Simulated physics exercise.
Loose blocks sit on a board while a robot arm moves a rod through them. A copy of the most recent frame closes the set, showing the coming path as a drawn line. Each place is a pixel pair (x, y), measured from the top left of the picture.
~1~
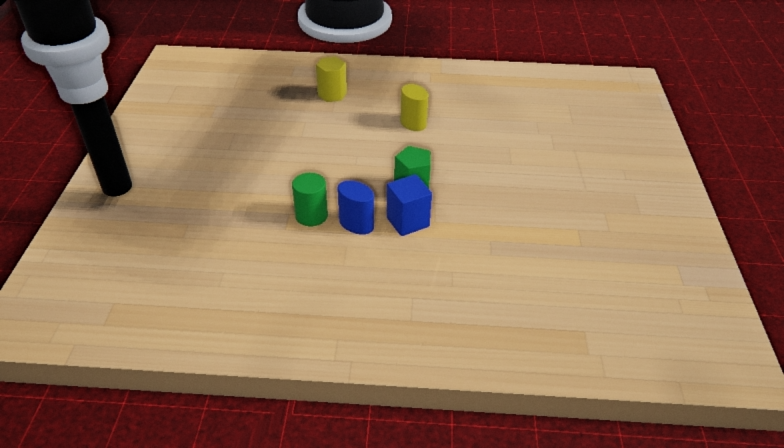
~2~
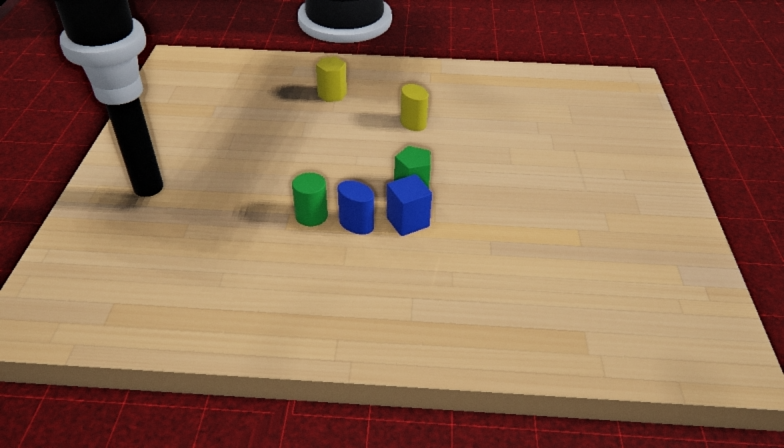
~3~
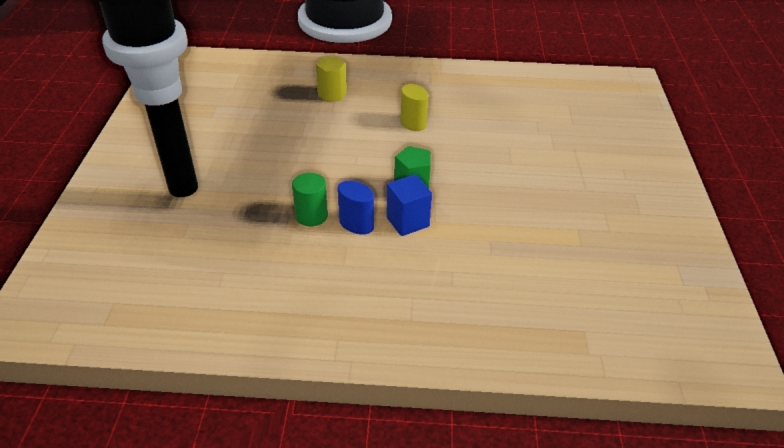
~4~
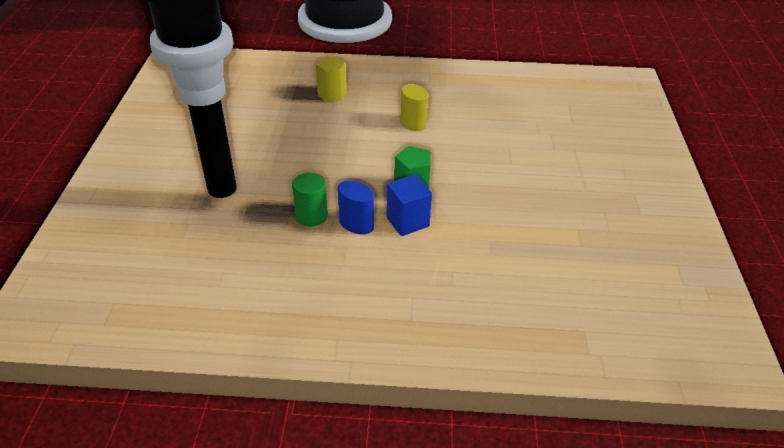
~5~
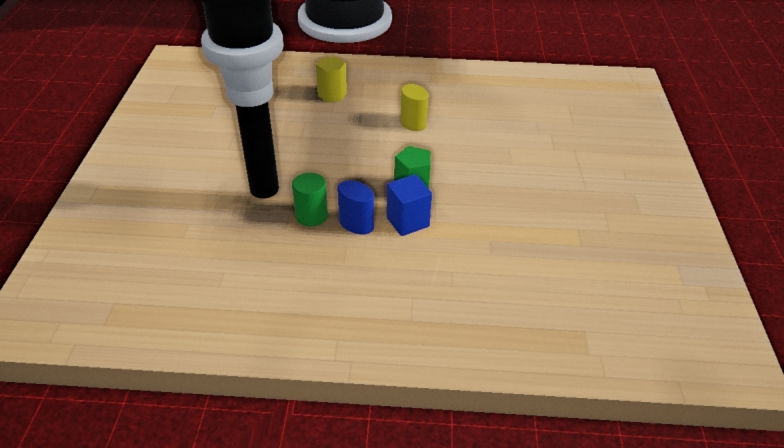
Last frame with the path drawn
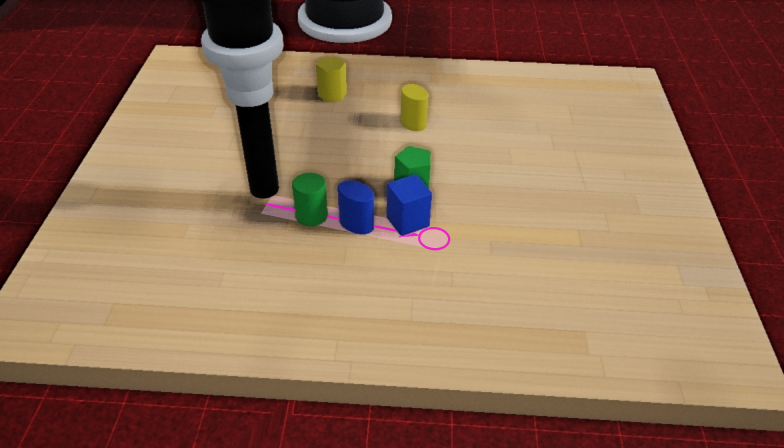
A robot arm sliding a black rod rightward across a wooden board toward green and blue blocks, none of the blocks moving.
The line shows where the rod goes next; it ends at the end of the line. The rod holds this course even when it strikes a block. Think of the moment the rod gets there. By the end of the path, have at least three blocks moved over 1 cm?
I believe so.
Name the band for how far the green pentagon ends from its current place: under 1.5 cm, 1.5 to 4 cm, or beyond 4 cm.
My answer is that it shifts under 1.5 cm.
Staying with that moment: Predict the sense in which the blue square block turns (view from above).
Looking down on the board, it turns counter-clockwise.
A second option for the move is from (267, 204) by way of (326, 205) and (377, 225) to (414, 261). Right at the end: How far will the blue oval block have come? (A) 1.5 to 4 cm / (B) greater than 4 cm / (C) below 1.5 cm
I'll go with B - greater than 4 cm.
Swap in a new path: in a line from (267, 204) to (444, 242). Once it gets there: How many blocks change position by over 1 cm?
Three or more shift.
The drawn path runs straight from (267, 204) to (434, 238).
What follows on the original path. One third of the way, rod (320, 201); green circle (348, 191); blue oval block (383, 197).
Two thirds of the way, rod (378, 212); green circle (402, 209); blue oval block (434, 224), turned 20° clockwise; blue square block (418, 188), turned 25° anticlockwise.
At the end, rod (435, 224); green circle (453, 227); blue oval block (472, 252), turned 50° clockwise; blue square block (457, 185), turned 85° anticlockwise; green pentagon not moved.
